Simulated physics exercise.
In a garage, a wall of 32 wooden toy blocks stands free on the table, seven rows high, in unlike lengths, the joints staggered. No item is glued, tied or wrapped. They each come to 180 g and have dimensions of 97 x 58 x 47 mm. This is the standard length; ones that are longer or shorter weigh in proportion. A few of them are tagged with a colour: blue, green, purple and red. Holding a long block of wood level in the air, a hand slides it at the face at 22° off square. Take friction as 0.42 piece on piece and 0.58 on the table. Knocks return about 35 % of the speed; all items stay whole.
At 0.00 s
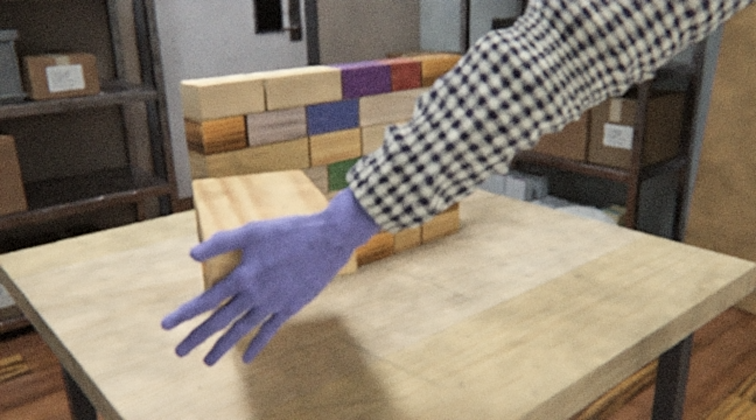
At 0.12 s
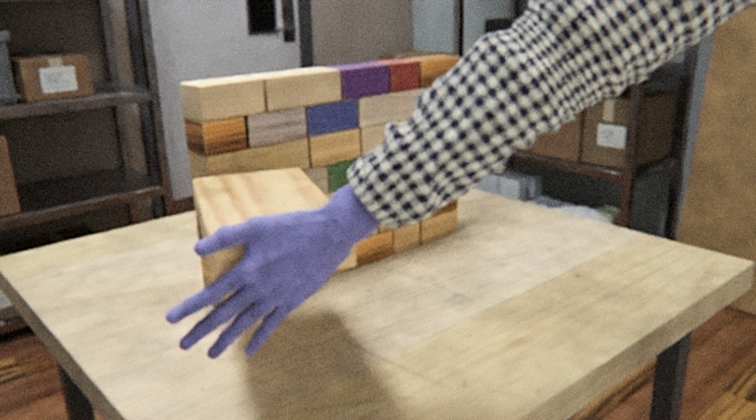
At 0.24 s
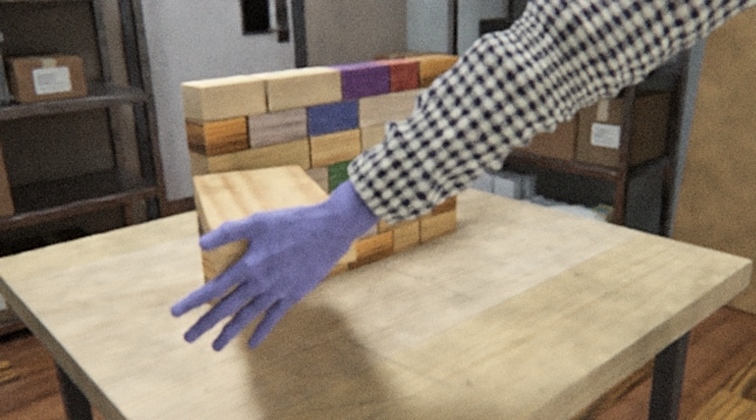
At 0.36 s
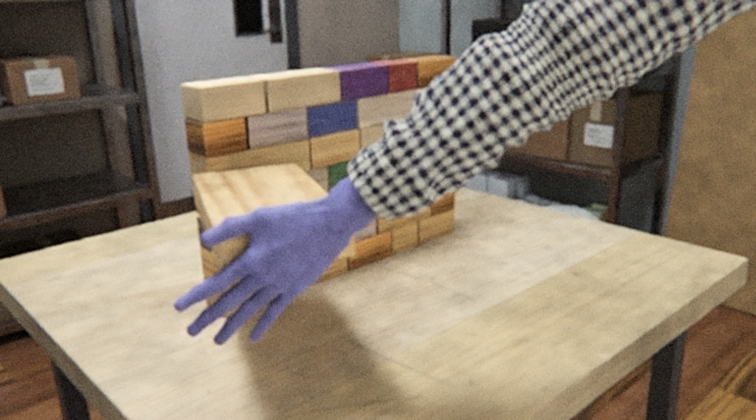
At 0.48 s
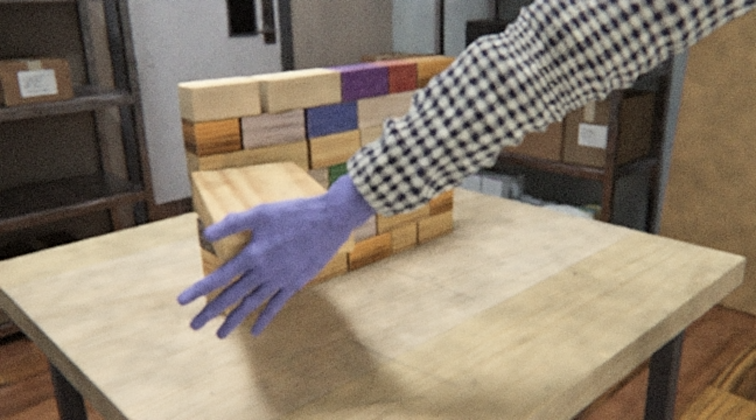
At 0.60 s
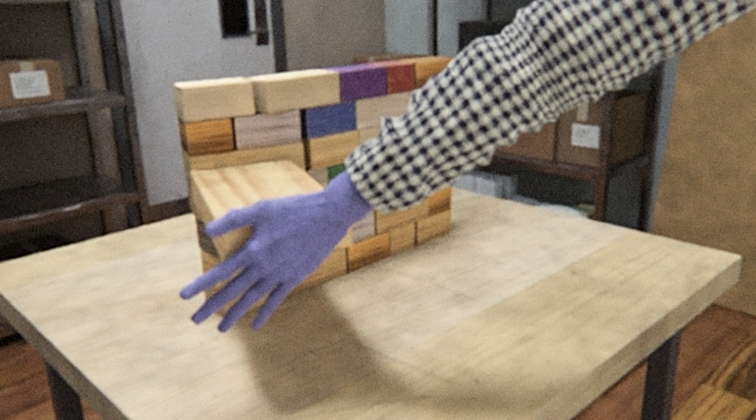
A gloved hand pushing a long wooden block into a free-standing toy block wall on a table, slightly shifting a few blocks.
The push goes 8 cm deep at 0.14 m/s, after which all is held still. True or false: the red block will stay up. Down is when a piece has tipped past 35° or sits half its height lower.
True.
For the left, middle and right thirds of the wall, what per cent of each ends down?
Left 90, middle 40, right 0 per cent.
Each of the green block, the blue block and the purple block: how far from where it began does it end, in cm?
I'd estimate green at 0 cm, blue at 40 cm and purple at 30 cm.
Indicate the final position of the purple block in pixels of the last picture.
In the final picture its centre lies roughly at (338, 227).
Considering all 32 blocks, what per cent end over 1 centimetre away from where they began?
45 %.
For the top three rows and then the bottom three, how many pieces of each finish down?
I count 8 from the top and 4 from the bottom.
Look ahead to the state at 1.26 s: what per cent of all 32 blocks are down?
By that time it is 40 percent.
After 0.98 s, none of the 32 blocks down, 16 disturbed; red block unmoved; blue block 13° from how it stood.
After 1.26 s, 13 of the 32 blocks down; red block unmoved; blue block 49° from how it stood, 43 mm lower.
After 1.54 s, 14 of the 32 blocks down; red block unmoved; purple block on its side.
In the end (2.1 s), 14 of the 32 blocks down; red block unmoved; purple block upside down; blue block on its side. From the last view, middles, red block near (390, 77), purple block near (338, 227).
